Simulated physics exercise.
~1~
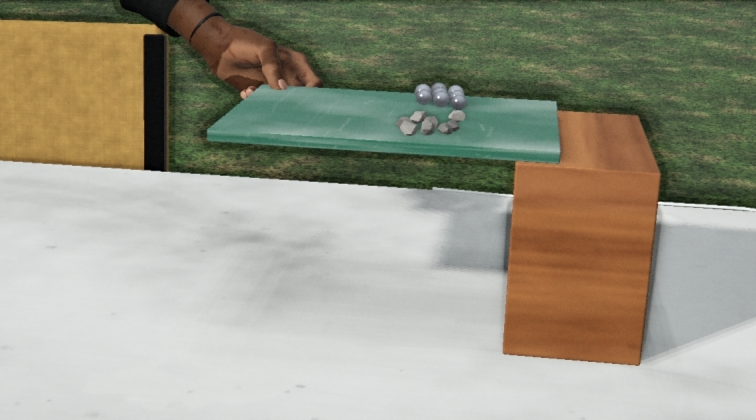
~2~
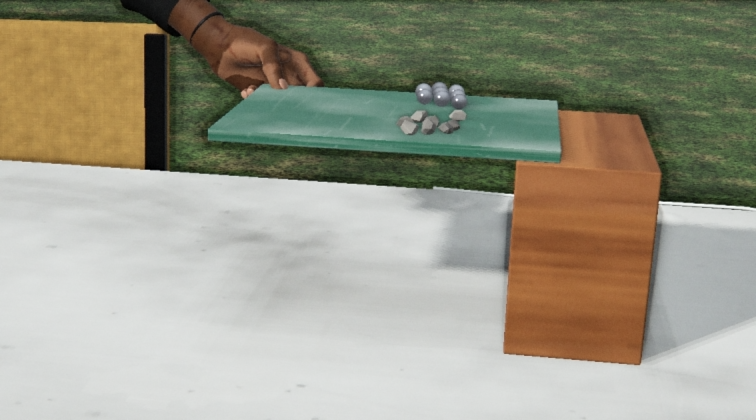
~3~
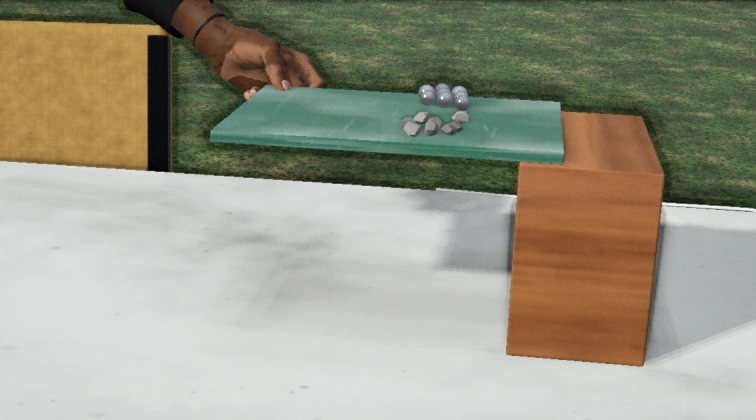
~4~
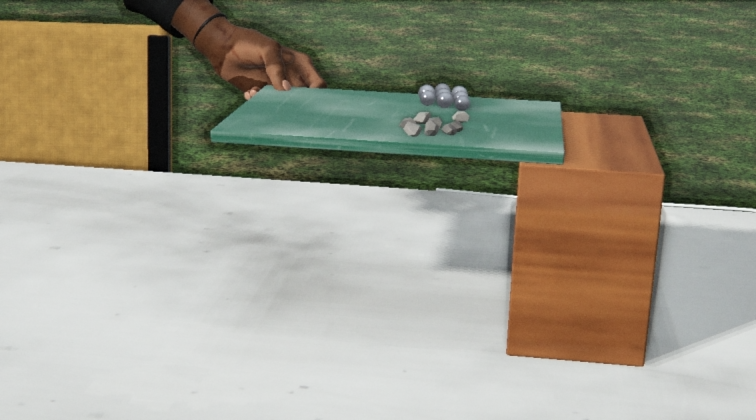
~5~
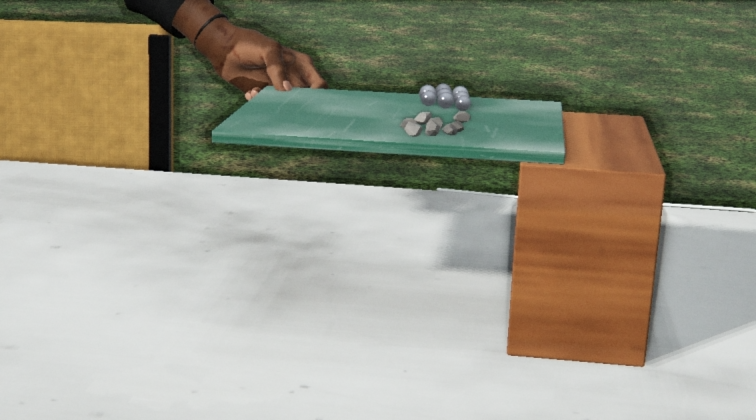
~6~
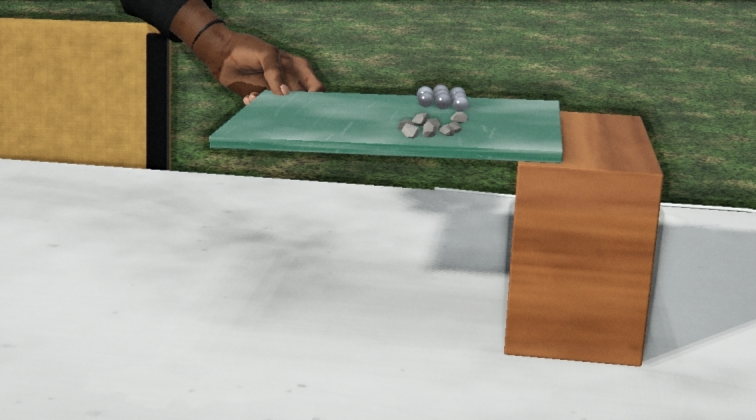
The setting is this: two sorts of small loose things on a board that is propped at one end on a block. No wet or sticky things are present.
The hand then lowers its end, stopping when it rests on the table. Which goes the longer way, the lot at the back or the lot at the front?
The one at the back.
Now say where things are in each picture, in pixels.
The first picture shows held end of the board at (220, 134), level; block at (575, 227), tall, over half the board's length; near lot at (430, 123), a few bits of gravel; far lot at (440, 95), a few steel balls.
The second picture shows held end of the board at (221, 133), level; far lot at (441, 95).
The third picture shows held end of the board at (224, 134), level; near lot at (434, 124).
The fourth picture shows held end of the board at (224, 135), level; far lot at (444, 96).
The fifth picture shows held end of the board at (225, 135), level; near lot at (435, 124).
The sixth picture shows held end of the board at (222, 140), down by 1°; block at (577, 228); near lot at (432, 125), not moving; far lot at (442, 97), not moving.
Then, 0.66 s past the last view, board sloping at 16°; near lot all still on the board; far lot all still on the board.
Then, 1.36 s past the last view, board sloping at 33°; near lot all still on the board; far lot mostly one to two board lengths out.
Then, 2.20 s past the last view, board resting at 41°; near lot mostly less than half a board's length out; far lot mostly more than two board lengths out, about half gone off the table.
Finally, board resting at 41°; near lot mostly less than half a board's length out; far lot mostly more than two board lengths out, about two thirds gone off the table; the far lot has gone farther.
